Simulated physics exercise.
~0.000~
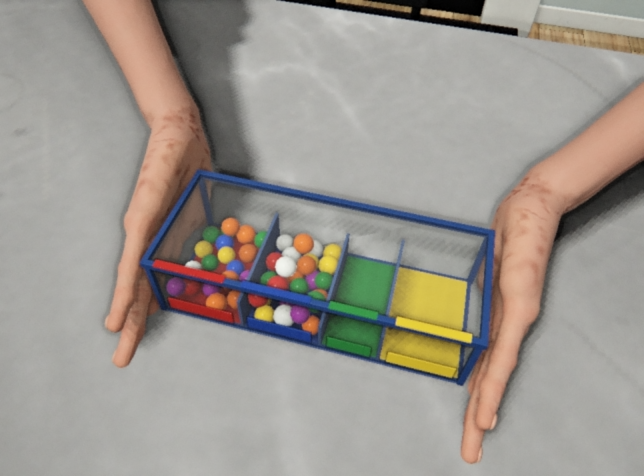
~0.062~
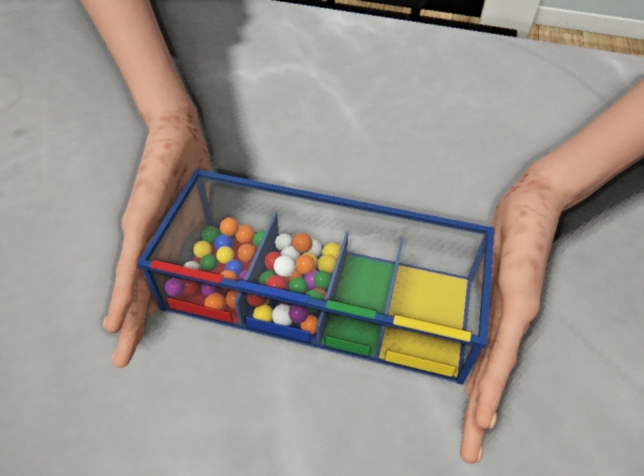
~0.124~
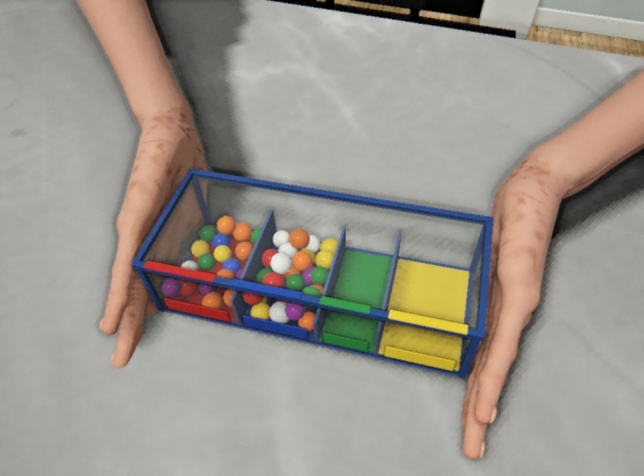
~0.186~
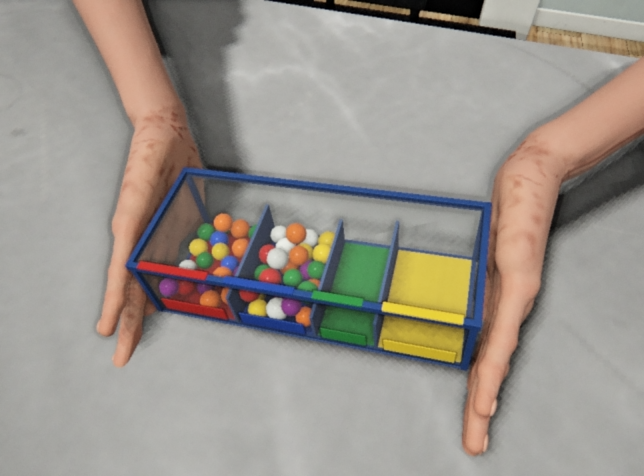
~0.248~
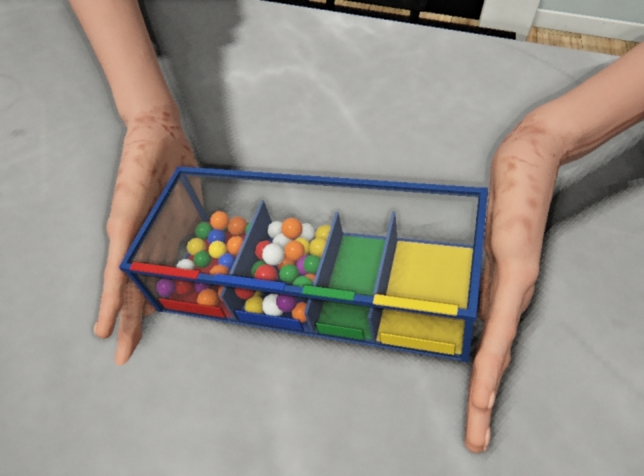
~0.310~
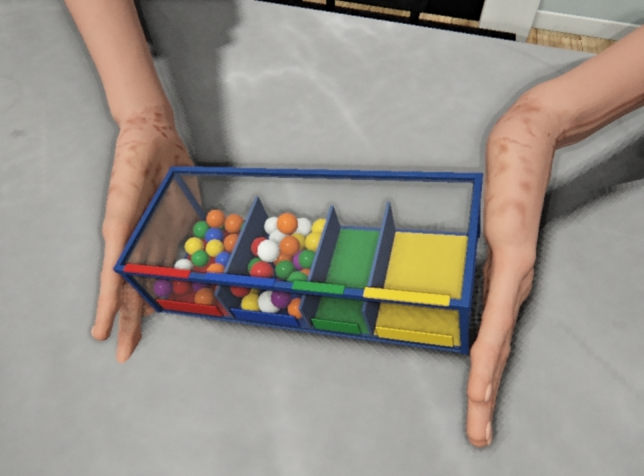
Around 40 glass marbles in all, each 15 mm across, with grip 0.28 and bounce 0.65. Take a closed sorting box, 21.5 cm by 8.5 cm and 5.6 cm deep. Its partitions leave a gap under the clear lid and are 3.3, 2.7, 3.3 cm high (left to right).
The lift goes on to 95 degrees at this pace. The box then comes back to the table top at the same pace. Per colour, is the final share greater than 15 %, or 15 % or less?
Red compartment: Succeeds; blue compartment: Succeeds; green compartment: Fails; yellow compartment: Fails.
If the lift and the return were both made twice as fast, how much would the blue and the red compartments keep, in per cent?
Final share: Blue 20 %, red 80 %.
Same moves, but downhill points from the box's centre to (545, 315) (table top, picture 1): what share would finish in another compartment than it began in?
Around 80 percent of them.
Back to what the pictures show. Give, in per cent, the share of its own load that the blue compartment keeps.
Around 40 percent stays put.
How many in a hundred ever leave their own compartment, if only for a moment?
Roughly 40 %.
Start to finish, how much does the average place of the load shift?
I'd put the distance at roughly 3.0 cm.
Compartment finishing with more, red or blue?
Result: Red has more.
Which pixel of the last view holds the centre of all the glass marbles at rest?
Approximately (216, 286) in the last view.
After 1.70 s, tilt 95 degrees; red 60 %, blue 40 %.
After 2.62 s, tilt 43 degrees; red 80 %, blue 20 %.
After 3.54 s, tilt 0 degrees; red 80 %, blue 20 %.
In the end, at 4.3 s, red 80 %, blue 20 %, green 0 %, yellow 0 %.
